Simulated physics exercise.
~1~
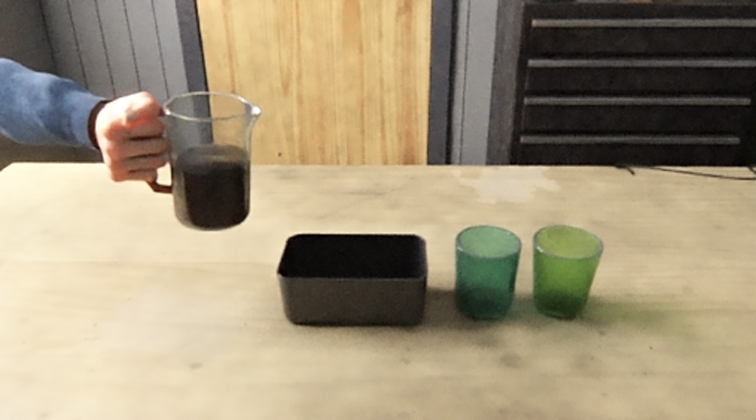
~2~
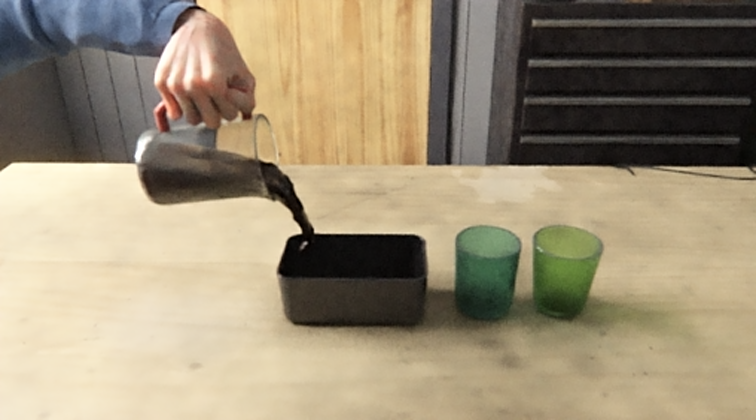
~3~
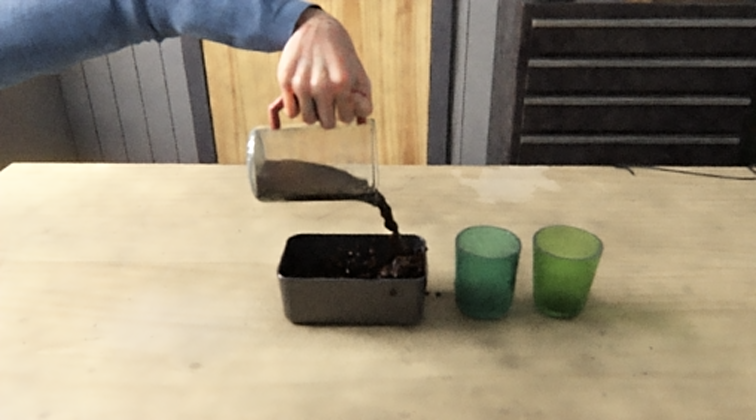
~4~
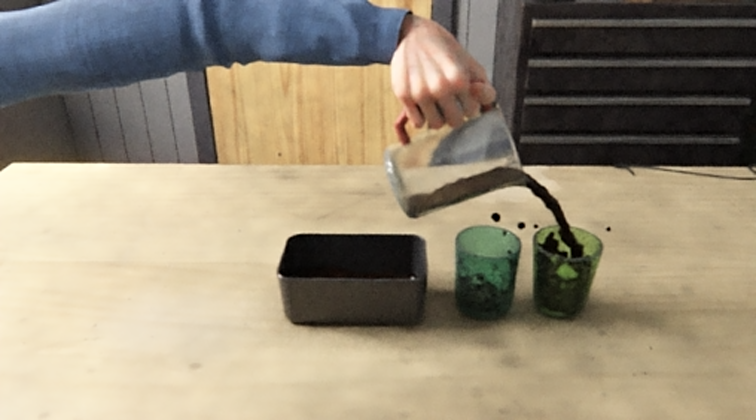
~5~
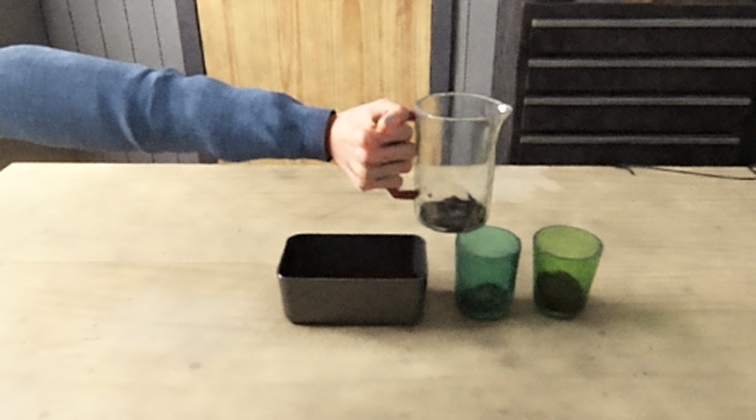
A clear glass jug, about half full of dark coffee, hangs in a hand above the left side of a pale table, where a black oblong tub and two green drinking glasses stand in a row. The hand tips the jug steeply, and a dark stream falls into the tub's left side. Still pouring, the arm carries the jug rightwards along the tub and over the glasses, with drops scattering near the rims. The stream reaches the right glass as the jug begins to right itself. Finally the jug is upright above the glasses, a little coffee left inside, with some dark liquid in both glasses.
